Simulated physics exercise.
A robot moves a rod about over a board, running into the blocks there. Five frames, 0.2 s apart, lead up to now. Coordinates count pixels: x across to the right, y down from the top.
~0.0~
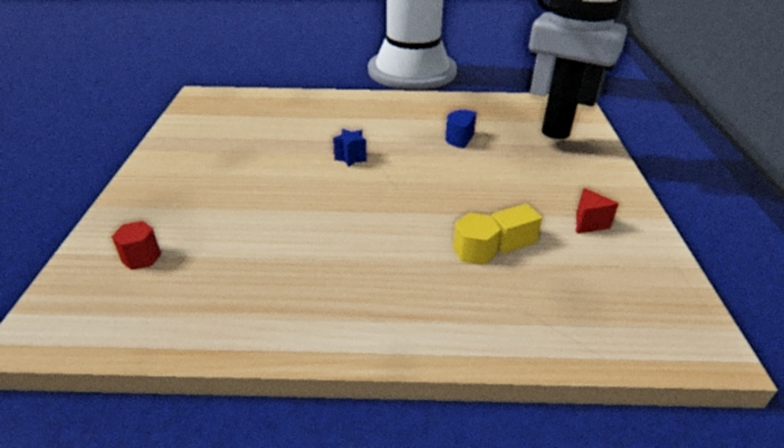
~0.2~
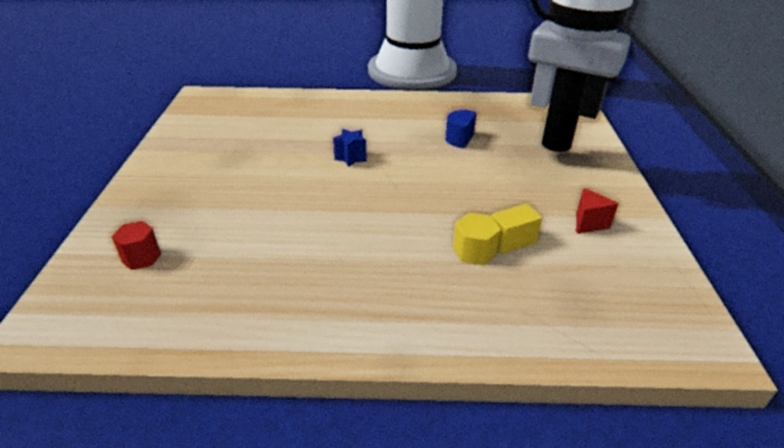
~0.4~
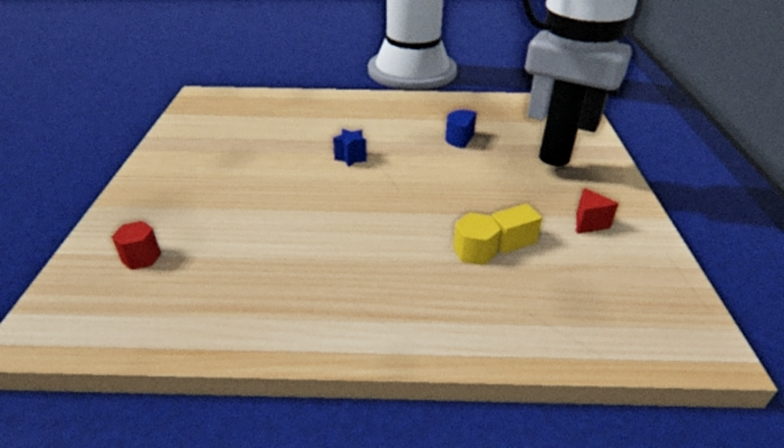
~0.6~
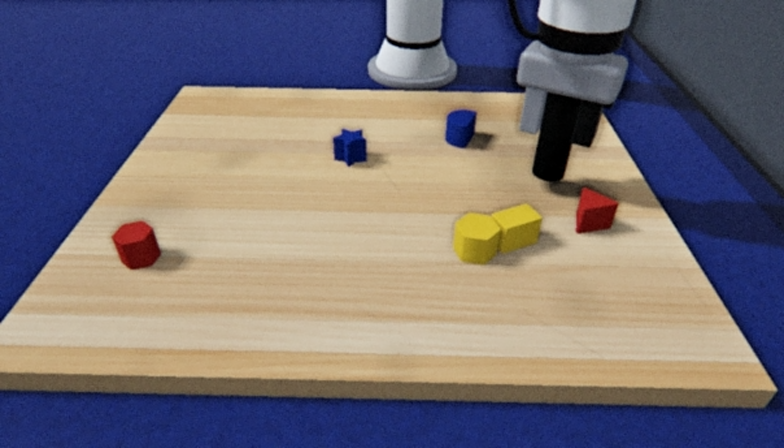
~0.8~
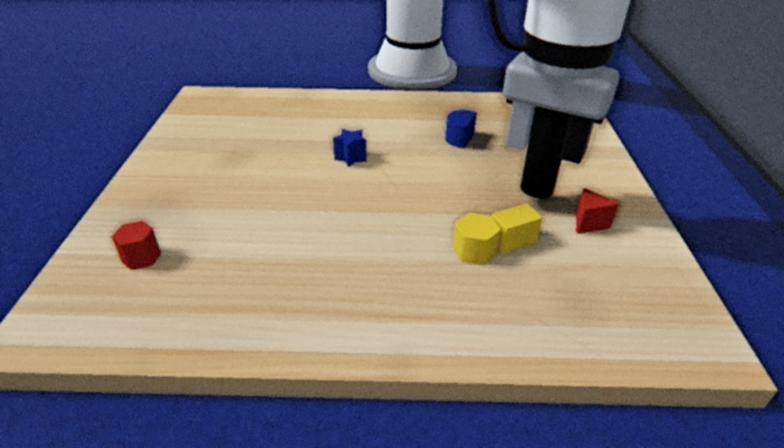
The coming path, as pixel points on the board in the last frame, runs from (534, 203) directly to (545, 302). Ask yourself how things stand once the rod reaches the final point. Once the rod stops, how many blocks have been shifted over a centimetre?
Total moved: Two.
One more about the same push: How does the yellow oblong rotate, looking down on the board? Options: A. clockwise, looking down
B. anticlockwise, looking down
A.
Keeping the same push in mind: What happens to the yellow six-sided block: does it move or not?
It will be nudged away from its spot.
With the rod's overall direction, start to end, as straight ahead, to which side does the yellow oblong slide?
It goes toward the right-hand side.
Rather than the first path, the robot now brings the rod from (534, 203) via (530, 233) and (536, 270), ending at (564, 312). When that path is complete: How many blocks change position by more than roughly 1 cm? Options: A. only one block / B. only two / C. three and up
Choice B: Only two.
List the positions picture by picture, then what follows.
In the first picture, rod's lower end (556, 133); yellow six-sided block (478, 225); yellow oblong (517, 215); red triangular piece (596, 199).
In the second picture, rod (556, 145); blocks still.
In the third picture, rod (554, 159); blocks still.
In the fourth picture, rod (548, 173); blocks still.
In the fifth picture, rod (537, 189); yellow six-sided block (478, 225); yellow oblong (517, 215); red triangular piece (596, 199).
On the path given first. One third of the way, rod (542, 218); yellow six-sided block (475, 226); yellow oblong (513, 219).
Two thirds of the way, rod (546, 250); yellow six-sided block (461, 230), turned 20° clockwise; yellow oblong (505, 233), turned 30° clockwise.
At the end, rod (549, 287); yellow six-sided block (461, 230), turned 20° clockwise; yellow oblong (505, 234), turned 35° clockwise; red triangular piece still.
